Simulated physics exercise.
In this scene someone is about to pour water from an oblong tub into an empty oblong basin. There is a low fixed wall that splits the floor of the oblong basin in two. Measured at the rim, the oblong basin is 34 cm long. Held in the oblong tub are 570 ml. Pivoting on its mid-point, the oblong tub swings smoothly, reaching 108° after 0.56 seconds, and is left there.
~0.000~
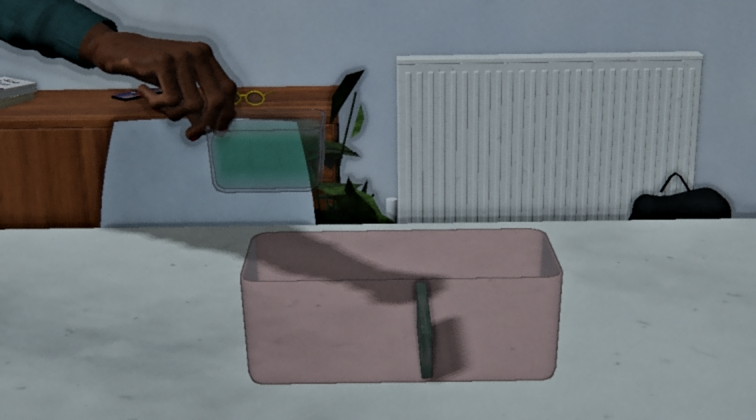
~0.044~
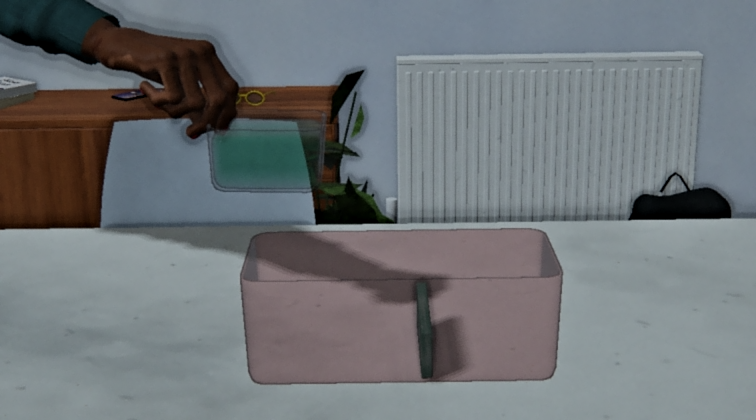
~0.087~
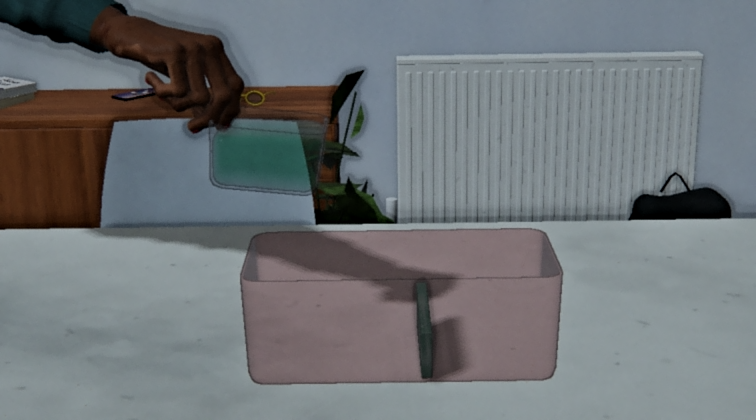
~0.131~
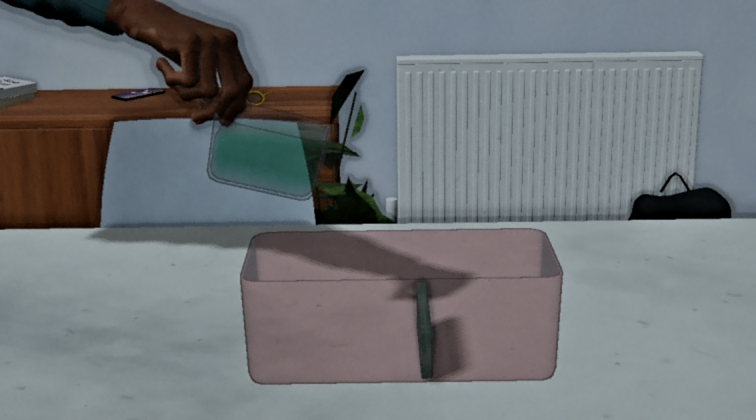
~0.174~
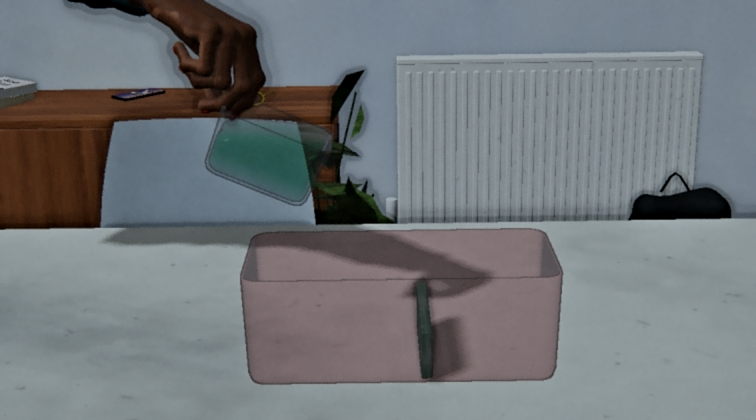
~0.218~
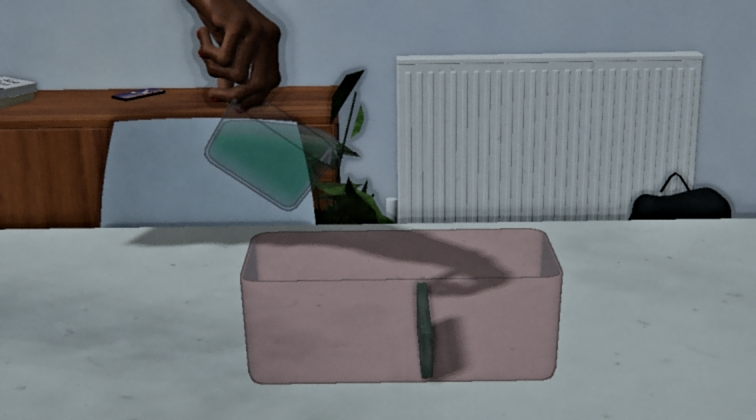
Above a pale table in a room with a white radiator, a hand held a clear tub of green liquid over an empty pink basin's left side and gradually tilted it down toward the right.
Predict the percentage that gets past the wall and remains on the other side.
The other side holds about 6 % in the end.
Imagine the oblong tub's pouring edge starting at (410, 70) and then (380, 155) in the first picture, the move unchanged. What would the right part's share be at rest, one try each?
About 90 %, then about 40 %.
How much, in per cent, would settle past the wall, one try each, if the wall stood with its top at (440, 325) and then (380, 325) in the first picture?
I'd put it at about 20 per cent for the first and about 55 per cent for the second.
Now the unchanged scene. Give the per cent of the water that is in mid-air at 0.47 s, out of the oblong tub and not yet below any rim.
Roughly 36 percent.
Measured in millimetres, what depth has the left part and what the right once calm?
Final reading - left some 18 mm, right some 2 mm.
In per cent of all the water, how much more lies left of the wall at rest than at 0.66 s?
Some 2 per cent.
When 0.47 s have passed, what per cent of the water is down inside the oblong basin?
Roughly 46 percent of it.
Then, 0.47 s in, the tilt is 101° and 17 per cent is still to pour, 46 is left of the wall and 0 right of it.
Then, 0.66 s in, the tilt is 108° and 2 per cent is still to pour, 90 is left of the wall and 2 right of it.
Then, 0.85 s in, the tilt is 108° and 0 per cent is still to pour, 92 is left of the wall and 6 right of it.
Then, 1.06 s in, the tilt is 108° and 0 per cent is still to pour, 92 is left of the wall and 6 right of it.
Finally, 92 per cent lies left of the wall, 6 right of it and 2 outside.
